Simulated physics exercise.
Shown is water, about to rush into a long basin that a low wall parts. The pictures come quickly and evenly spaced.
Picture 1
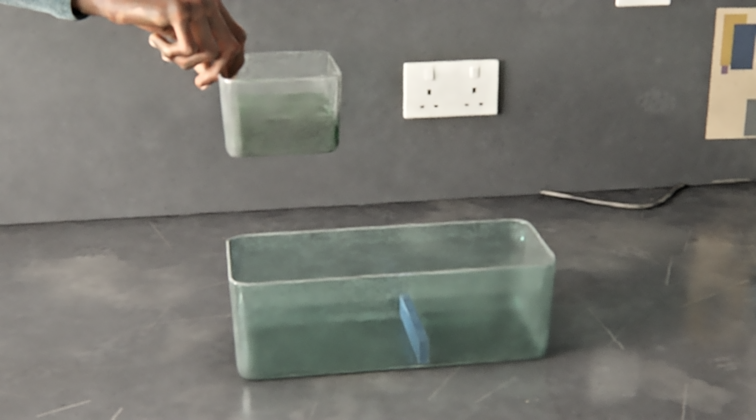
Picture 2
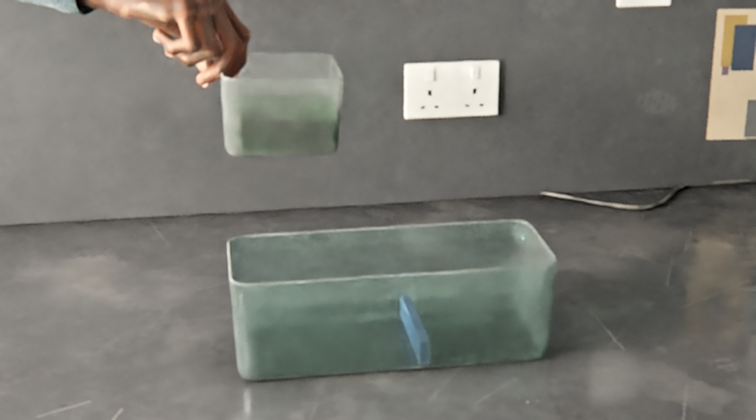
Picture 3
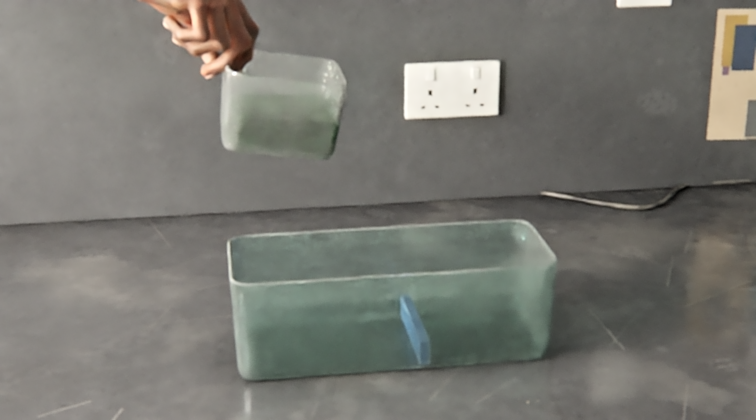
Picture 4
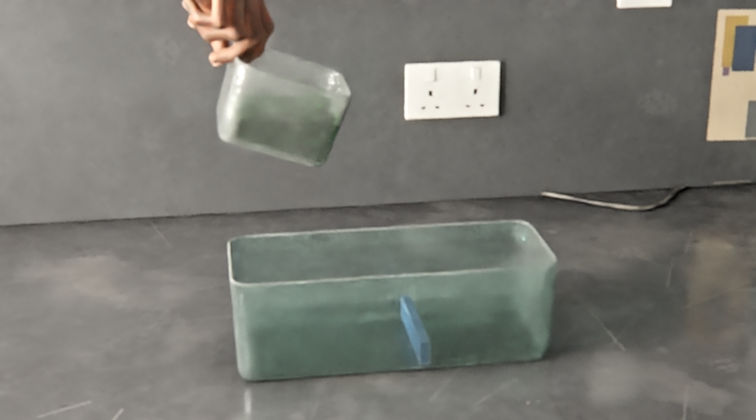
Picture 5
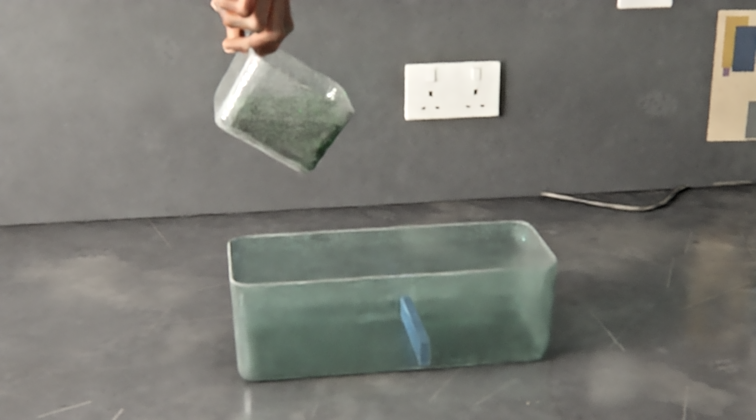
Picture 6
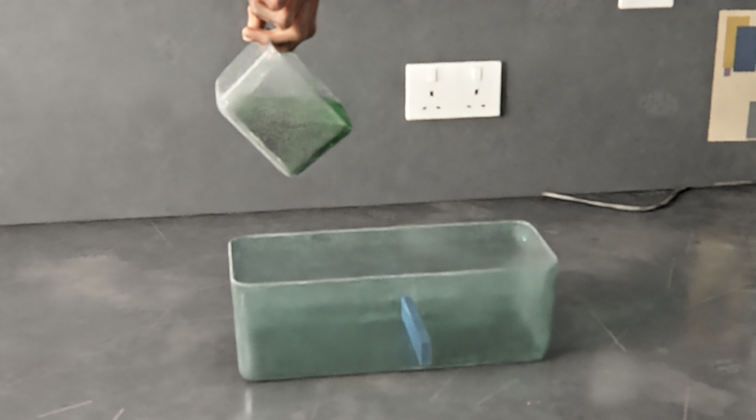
A hand tilts a small clear container of greenish water rightward above a long basin.
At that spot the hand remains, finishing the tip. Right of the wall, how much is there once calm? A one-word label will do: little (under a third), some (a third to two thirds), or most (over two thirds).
Little.
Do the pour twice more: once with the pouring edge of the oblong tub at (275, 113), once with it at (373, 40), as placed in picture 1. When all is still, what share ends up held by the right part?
The first start gives some 15 %, the second some 75 %.
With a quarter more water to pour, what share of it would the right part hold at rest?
Some 25 parts in a hundred.
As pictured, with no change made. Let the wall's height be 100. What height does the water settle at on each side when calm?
On the left roughly 50, on the right roughly 10.
A moment on, the oblong tub is tipped on its side and 35 per cent is still to pour, 23 is left of the wall and 0 right of it.
Next, the oblong tub is tipped right over and 9 per cent is still to pour, 71 is left of the wall and 4 right of it.
Then the oblong tub is tipped right over and 0 per cent is still to pour, 83 is left of the wall and 8 right of it.
Later the oblong tub is tipped right over and 0 per cent is still to pour, 86 is left of the wall and 9 right of it.
At rest 86 per cent lies left of the wall, 10 right of it and 4 outside.
